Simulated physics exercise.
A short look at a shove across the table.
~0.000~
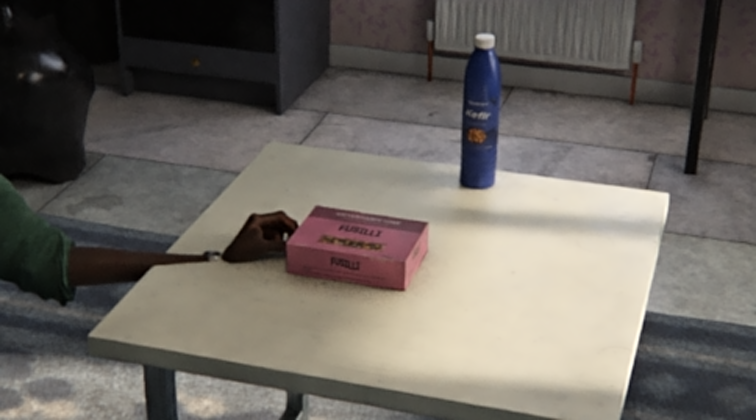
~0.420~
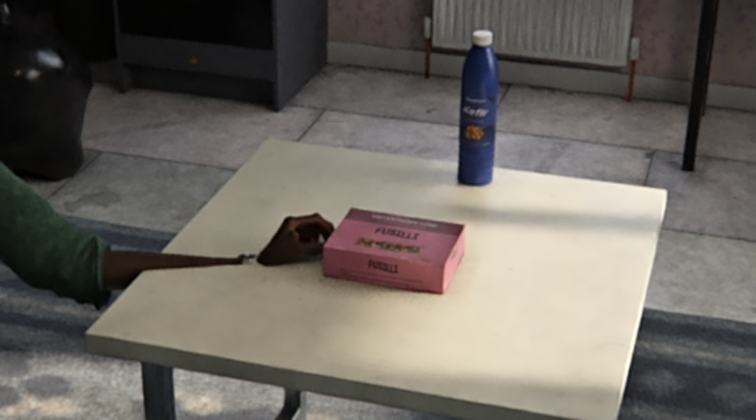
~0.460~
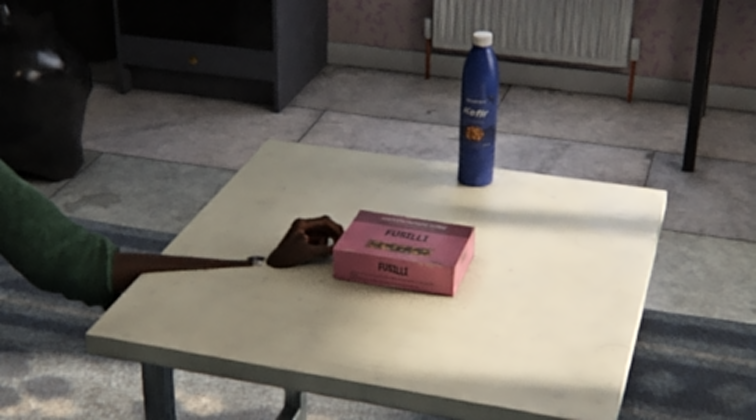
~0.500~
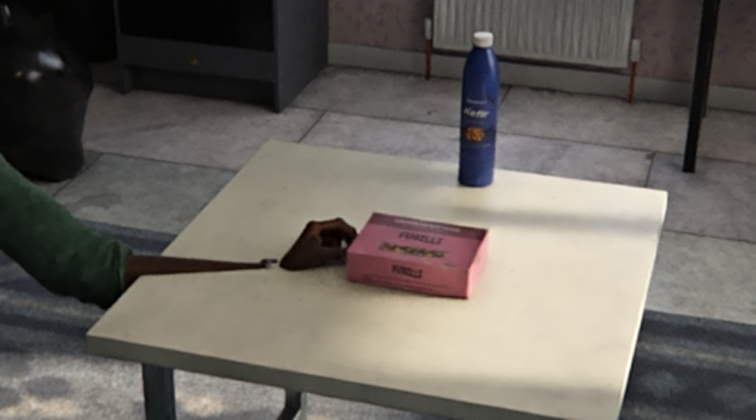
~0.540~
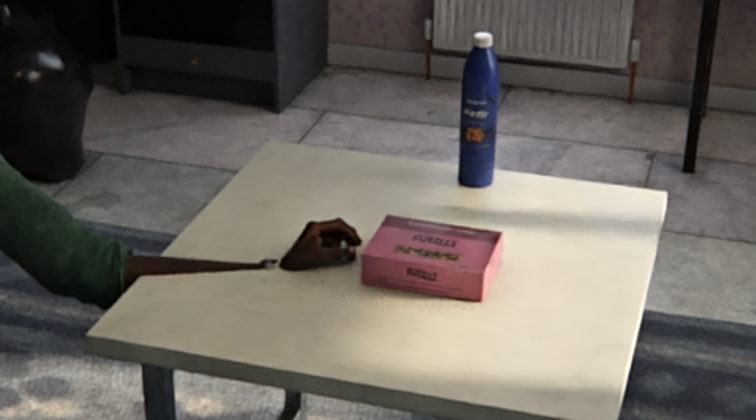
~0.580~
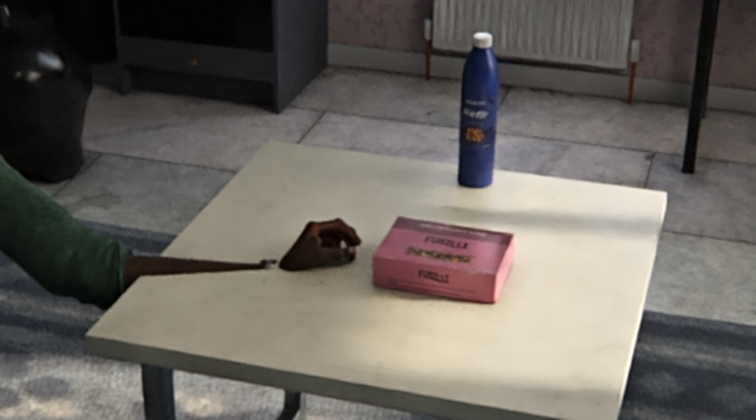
At first, a hand in a green sleeve rests against the left side of a pink packet on a pale table, with a blue bottle standing behind. The hand pushes the packet to the right, then stays still as the packet slides a little farther right, opening a small gap between them.
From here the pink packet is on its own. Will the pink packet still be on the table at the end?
The pink packet is still on the table.
After 0.82 s, pink packet slid a little near (472, 263).
After 1.06 s, pink packet resting near (472, 263).
At rest (1.3 s), moved from the start, pink packet. Seen from the same camera at the end, pink packet near (472, 263).
